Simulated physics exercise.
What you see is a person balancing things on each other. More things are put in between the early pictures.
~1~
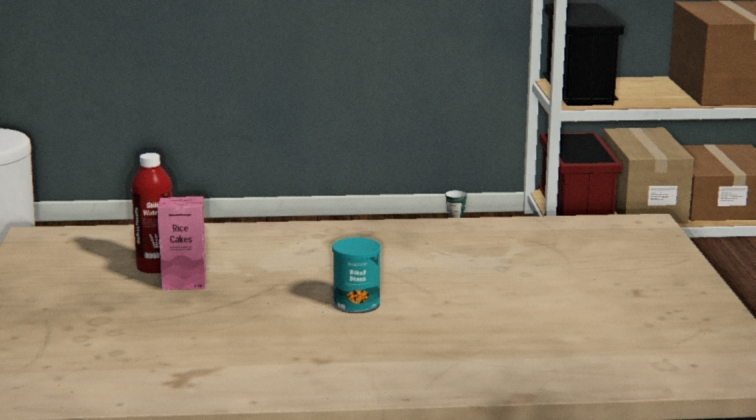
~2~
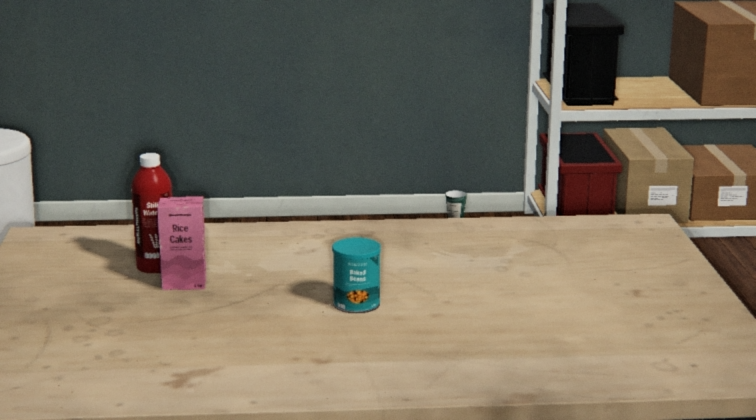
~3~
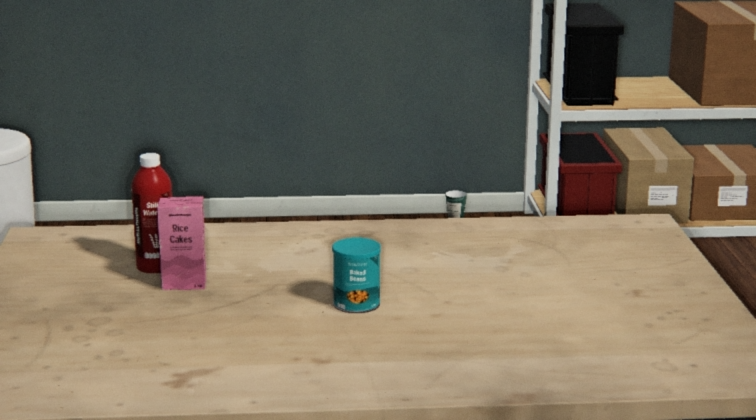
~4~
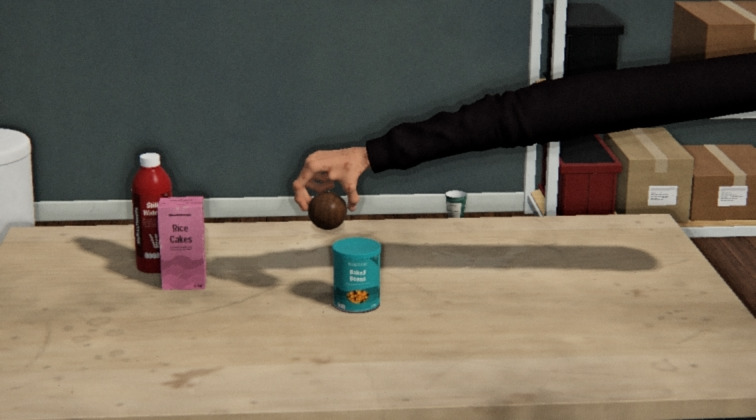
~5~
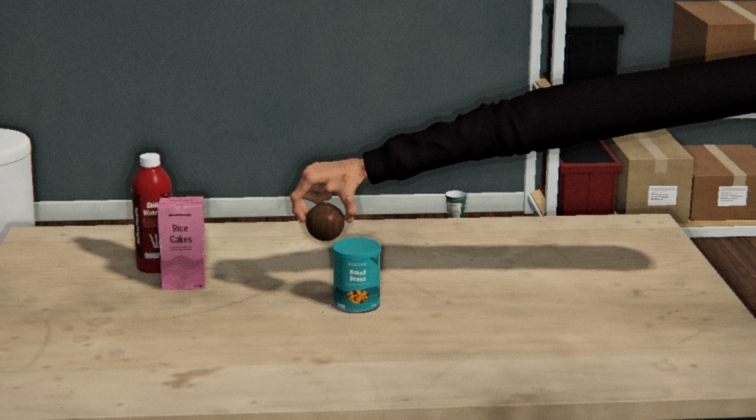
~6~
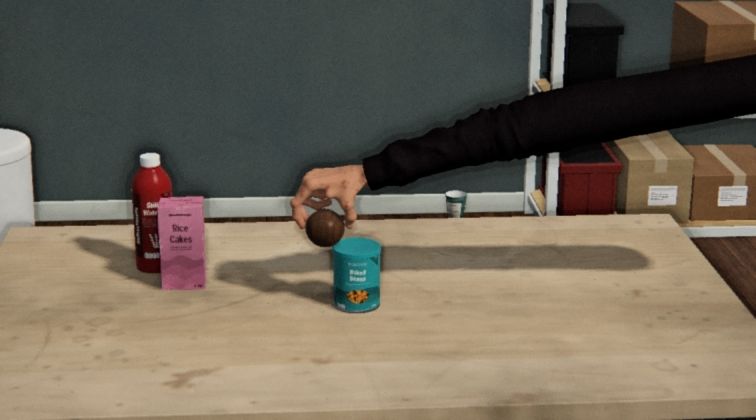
A hand reaches in holding a brown ball and lowers it slightly behind the turquoise tin.
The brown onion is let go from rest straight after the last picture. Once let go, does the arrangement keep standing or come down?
The arrangement comes down.
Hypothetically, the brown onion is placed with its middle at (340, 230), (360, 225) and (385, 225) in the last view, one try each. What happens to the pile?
Lab note - try 1: No collapse; try 2: No collapse; try 3: Collapse.
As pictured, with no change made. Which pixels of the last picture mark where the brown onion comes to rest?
It finishes at about (297, 288).
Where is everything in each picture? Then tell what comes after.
In the first picture, the last thing is not in view yet; turquoise tin (357, 275).
In the second picture, the last thing is not in view yet; red bottle (153, 212).
In the third picture, the last thing is not in view yet; pink carton (183, 244).
In the fourth picture, still above its spot; brown onion (328, 211); turquoise tin (357, 275).
In the fifth picture, still above its spot; brown onion (325, 222); red bottle (153, 212).
In the sixth picture, in place under the hand; brown onion (325, 228); pink carton (183, 244).
Then, 0.30 s on from there, brown onion now fallen.
Then, 0.40 s on from there, things are still on the move.
In the end, fallen, brown onion; the other 3 unmoved. At the end, from the last picture's camera, brown onion near (297, 288). The pile loses its balance.
